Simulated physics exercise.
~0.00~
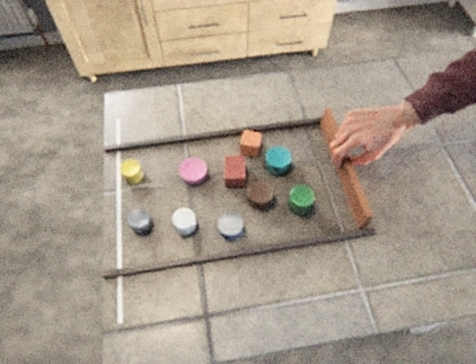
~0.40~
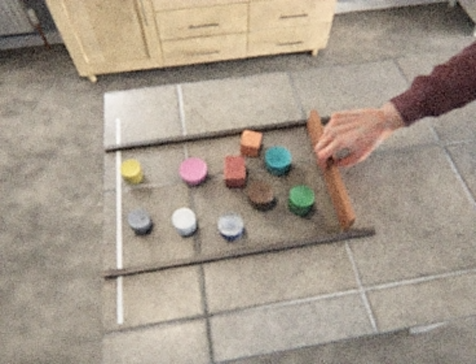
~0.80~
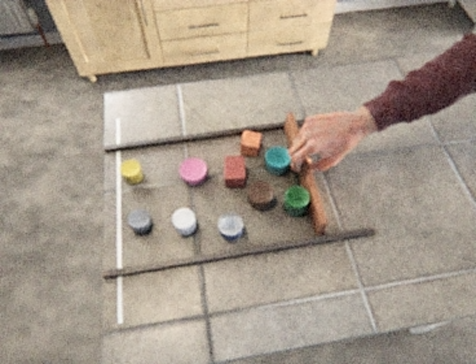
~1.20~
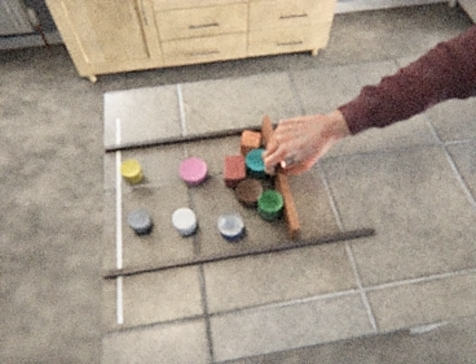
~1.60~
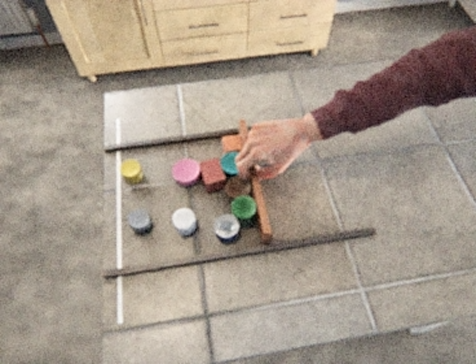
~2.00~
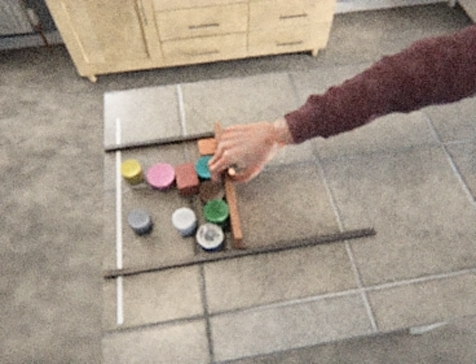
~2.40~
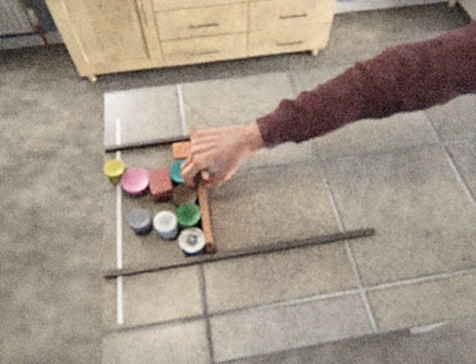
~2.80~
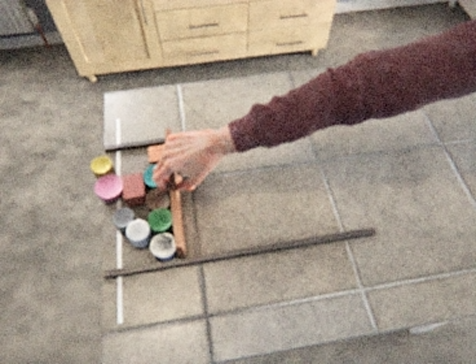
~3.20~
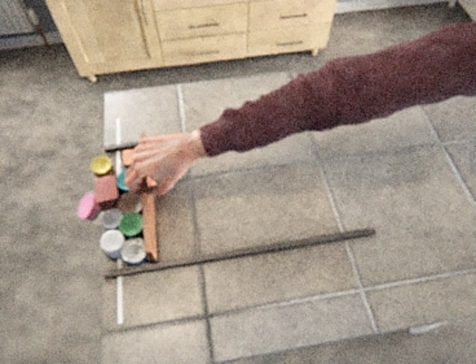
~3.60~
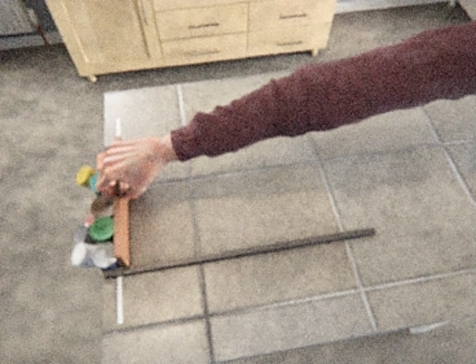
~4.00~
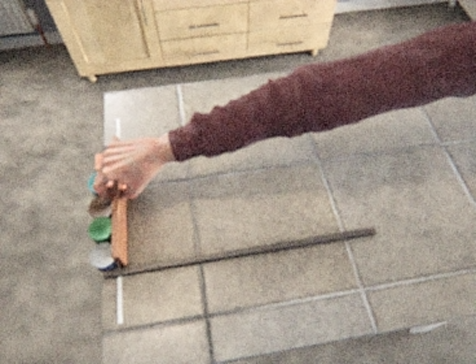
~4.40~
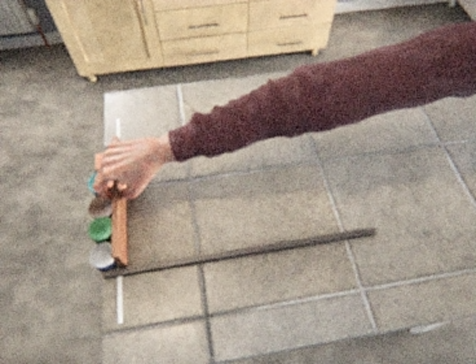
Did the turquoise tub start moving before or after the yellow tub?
The turquoise tub started moving before the yellow one. It was already being pushed left while the yellow tub still sat in its place near the tape, and the yellow tub only shifted later.
